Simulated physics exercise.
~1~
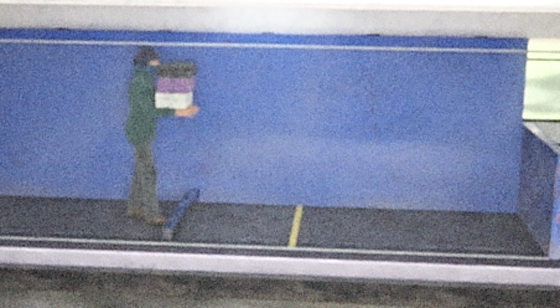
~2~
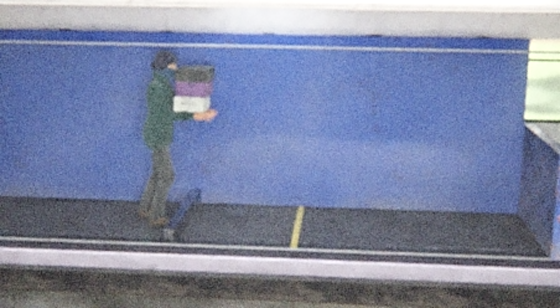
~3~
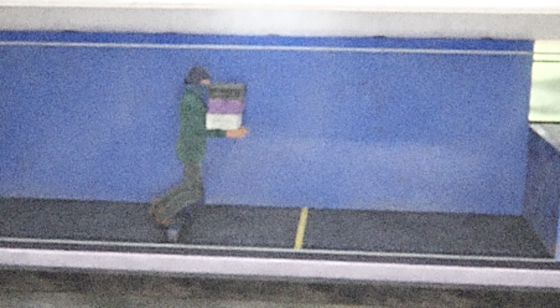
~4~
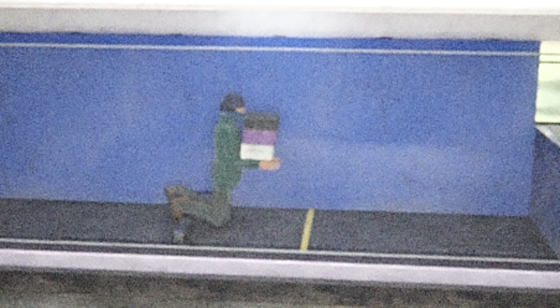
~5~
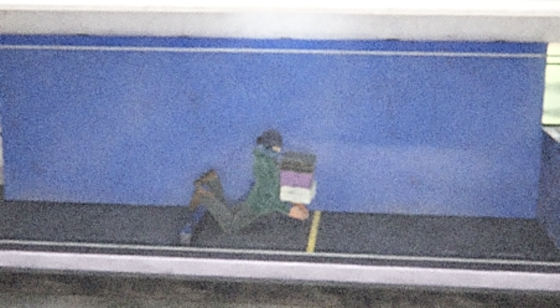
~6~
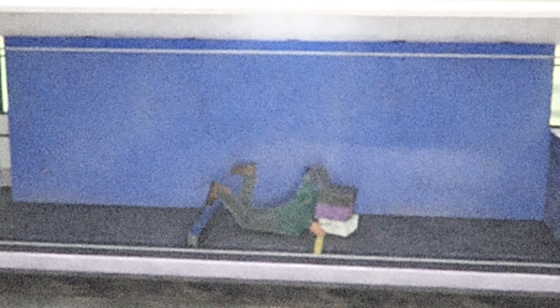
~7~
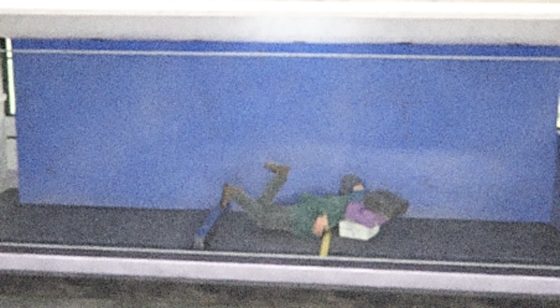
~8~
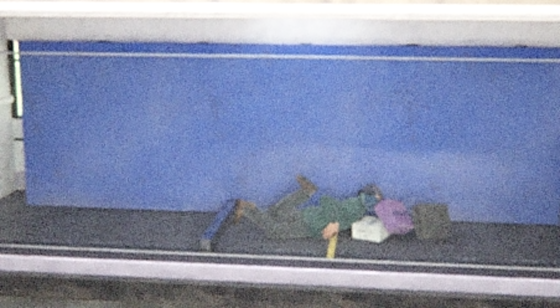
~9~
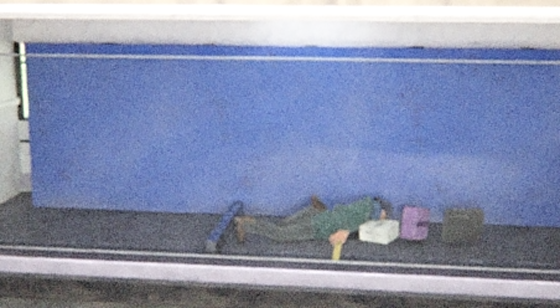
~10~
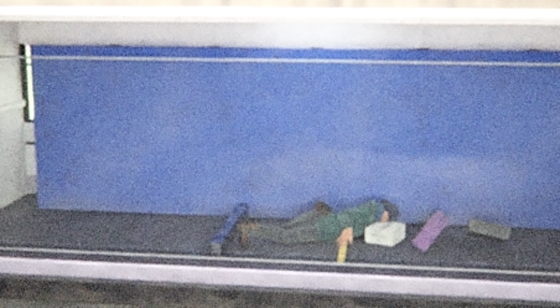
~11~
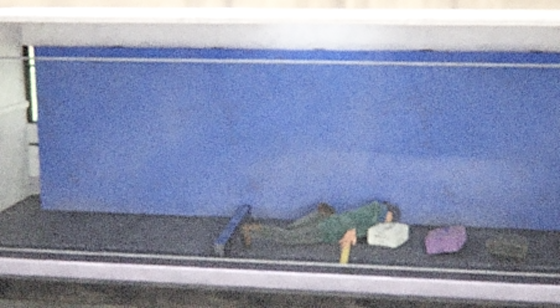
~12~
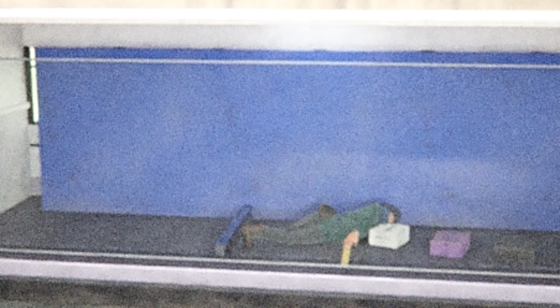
On a dark floor before a blue wall, a figure carrying three stacked boxes topples over a rail, spilling them rightward past a yellow line.
